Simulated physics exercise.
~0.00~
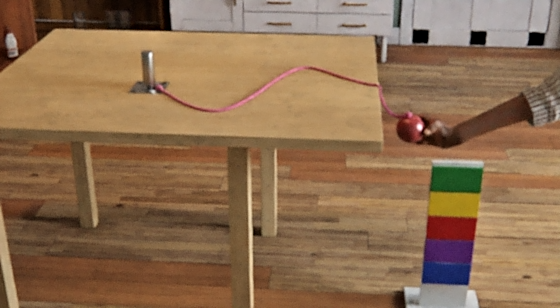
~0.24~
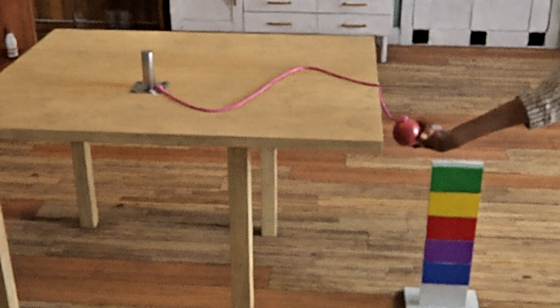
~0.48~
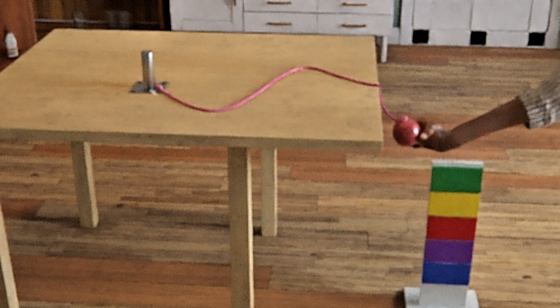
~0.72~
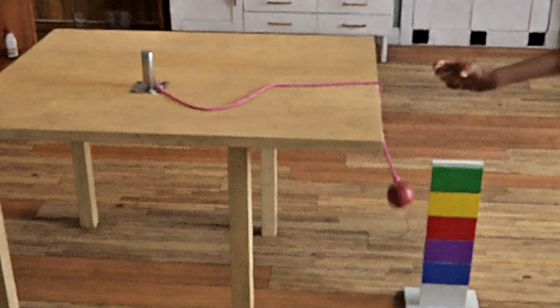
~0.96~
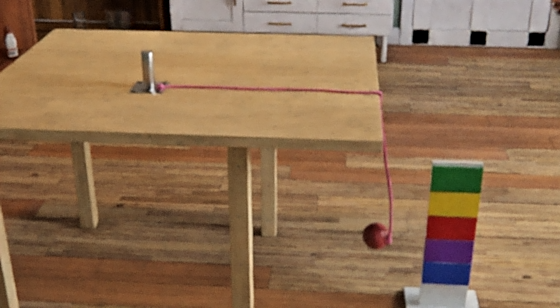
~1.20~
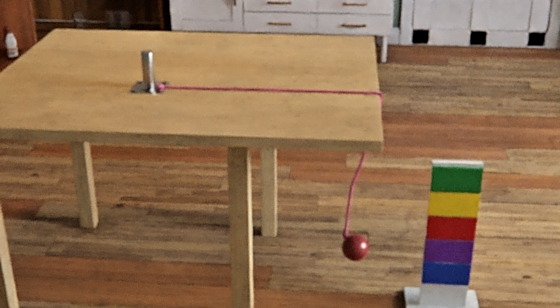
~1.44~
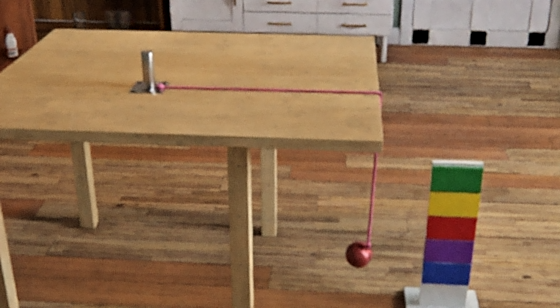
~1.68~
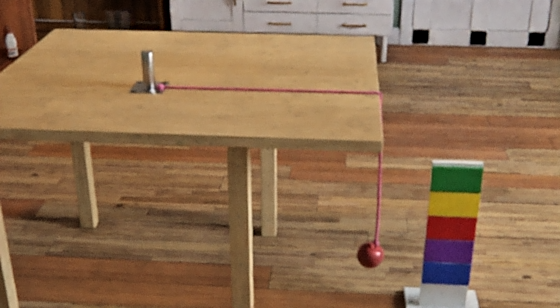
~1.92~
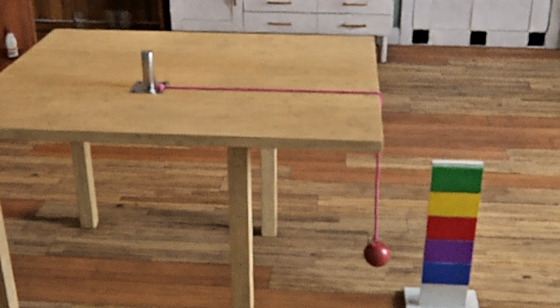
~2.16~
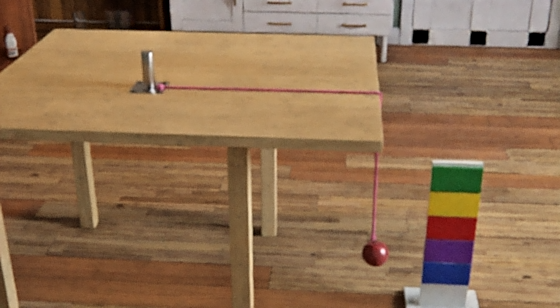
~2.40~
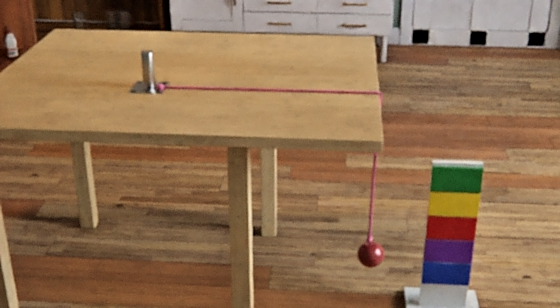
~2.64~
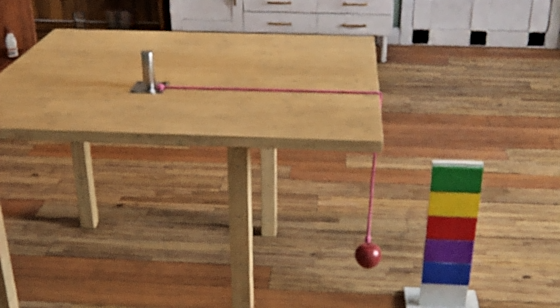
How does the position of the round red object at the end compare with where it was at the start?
It starts in a hand just off the right end of the table, above the colour bands. At the end it hangs on its cord lower down and a little further left, level with the purple band.
